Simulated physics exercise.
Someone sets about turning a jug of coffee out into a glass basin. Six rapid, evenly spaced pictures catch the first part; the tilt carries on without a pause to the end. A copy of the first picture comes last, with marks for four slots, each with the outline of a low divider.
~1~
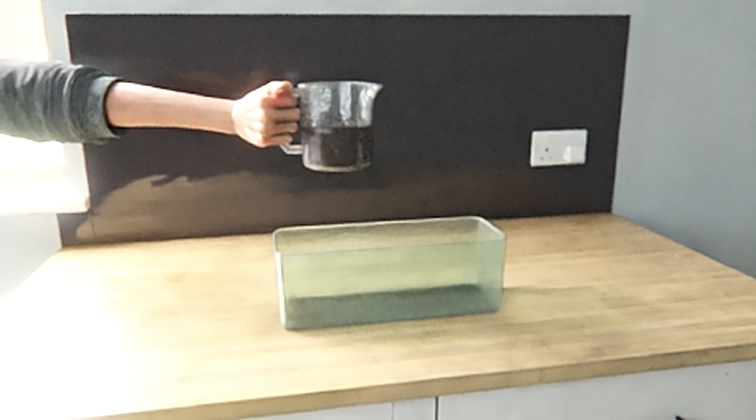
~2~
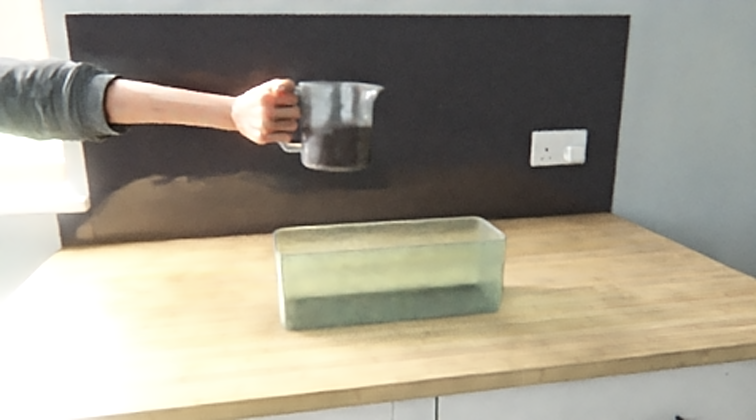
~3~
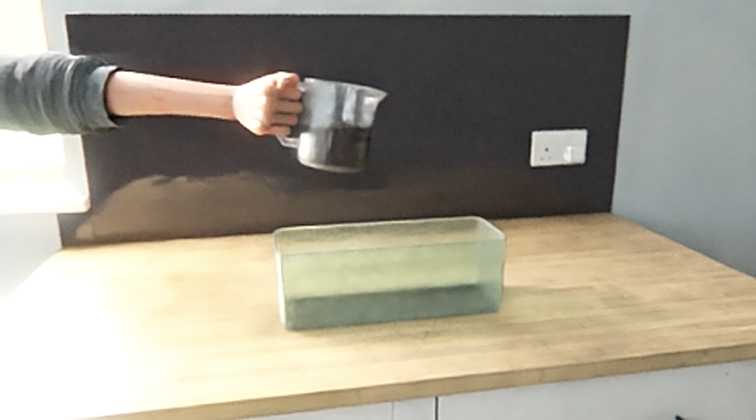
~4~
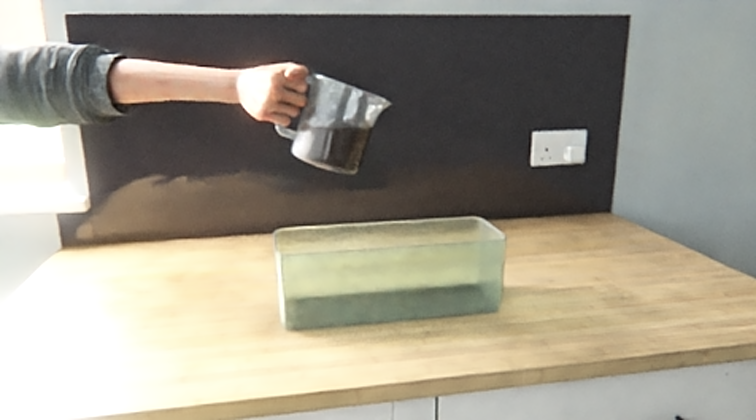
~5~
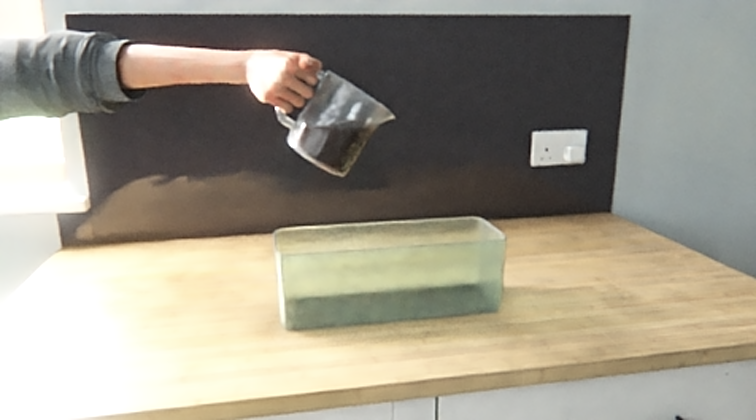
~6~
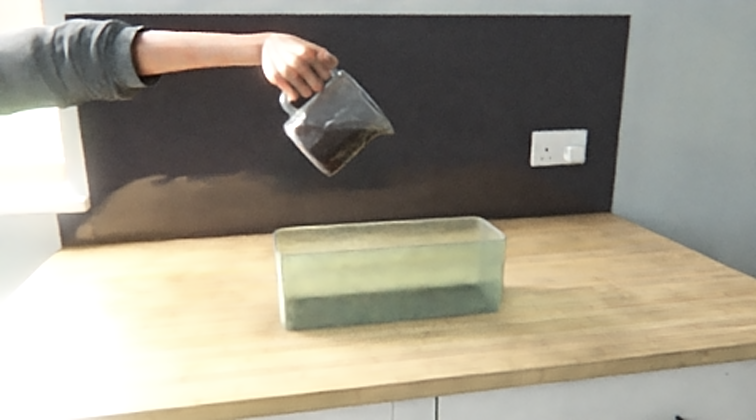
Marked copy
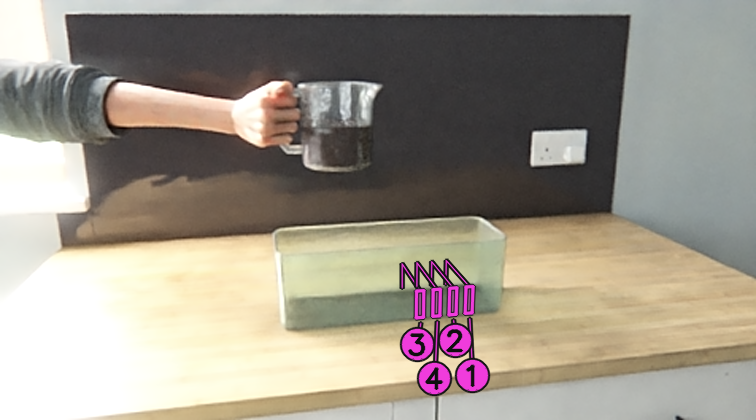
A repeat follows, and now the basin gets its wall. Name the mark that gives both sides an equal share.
The best position is 4.
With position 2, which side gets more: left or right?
More ends on the left.
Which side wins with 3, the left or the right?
More ends on the right.
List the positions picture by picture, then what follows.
The first picture shows upright, lip at (381, 86); basin from (282, 329) to (500, 309); nothing has left yet.
The second picture shows tipped about 2°, lip at (383, 88); nothing has left yet.
The third picture shows tipped about 9°, lip at (386, 93); nothing has left yet.
The fourth picture shows tipped about 20°, lip at (391, 103); nothing has left yet.
The fifth picture shows tipped about 34°, lip at (394, 117); nothing has left yet.
The sixth picture shows tipped about 49°, lip at (393, 132); nothing has left yet.
In magenta, 1 at (469, 318); 2 at (453, 320); 3 at (420, 323); 4 at (437, 321).
For position 1, about 92 % ends left of the wall and 5 % right of it; 3 % is lost outside.
For position 2, about 92 % ends left of the wall and 5 % right of it; 3 % is lost outside.
For position 3, about 18 % ends left of the wall and 80 % right of it.
For position 4, about 55 % ends left of the wall and 44 % right of it.
